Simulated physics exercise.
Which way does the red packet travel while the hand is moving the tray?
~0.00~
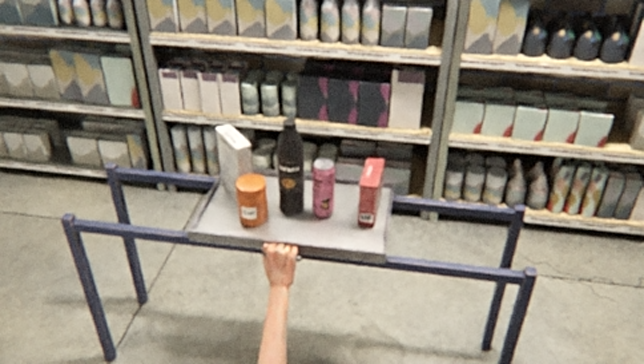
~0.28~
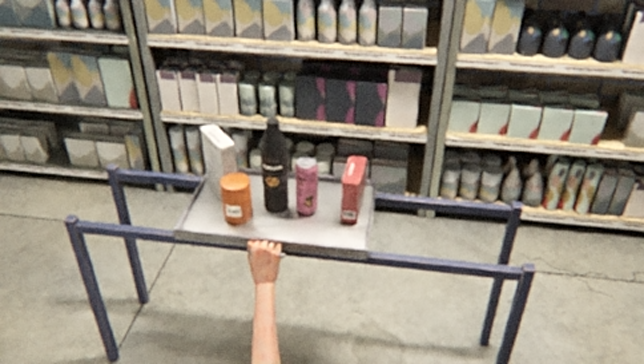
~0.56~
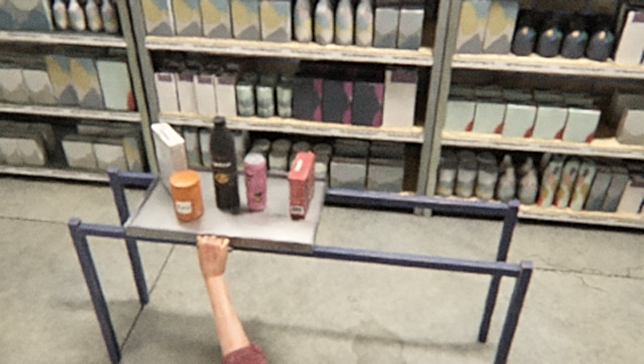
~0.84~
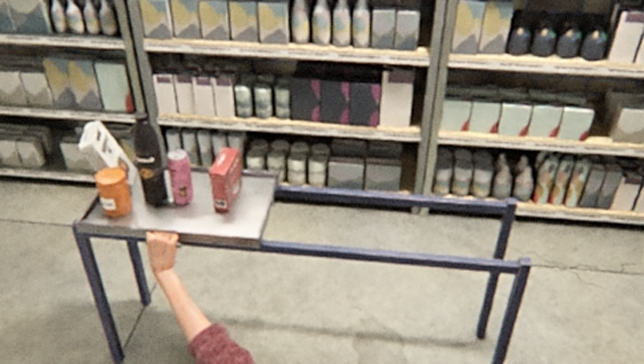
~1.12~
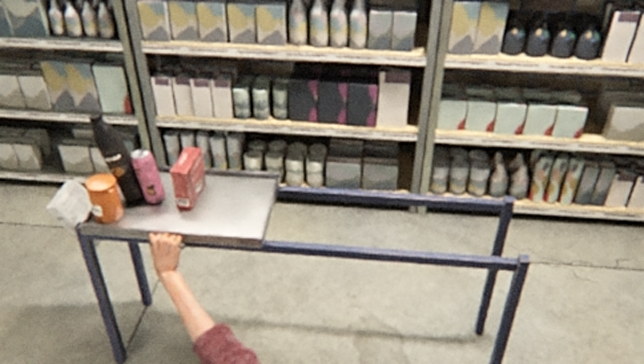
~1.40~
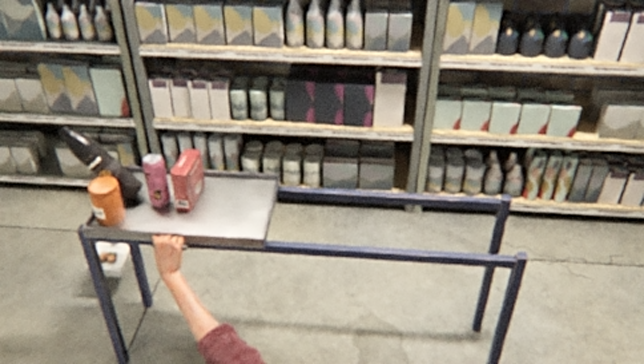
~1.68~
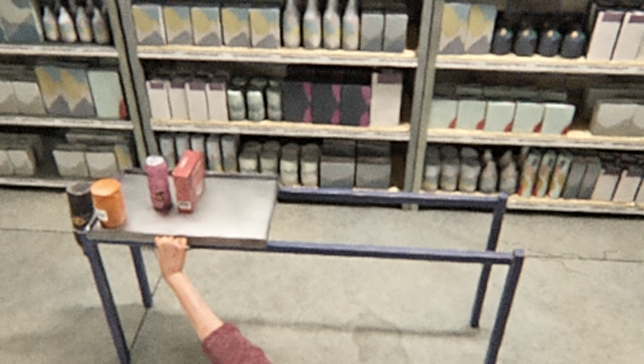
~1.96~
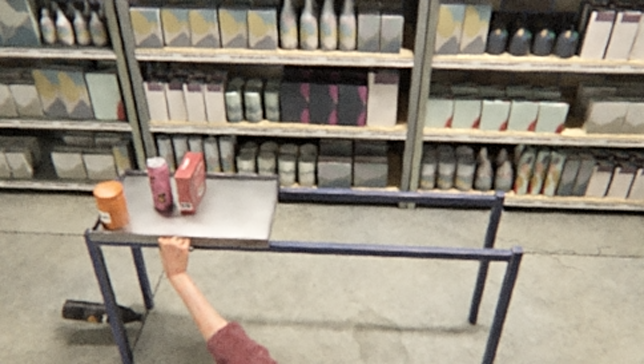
The red packet travels to the left, staying upright on the tray.
Storage aisle with shelves, a hand sliding a tray left until it stops, the white packet and black bottle toppling off.
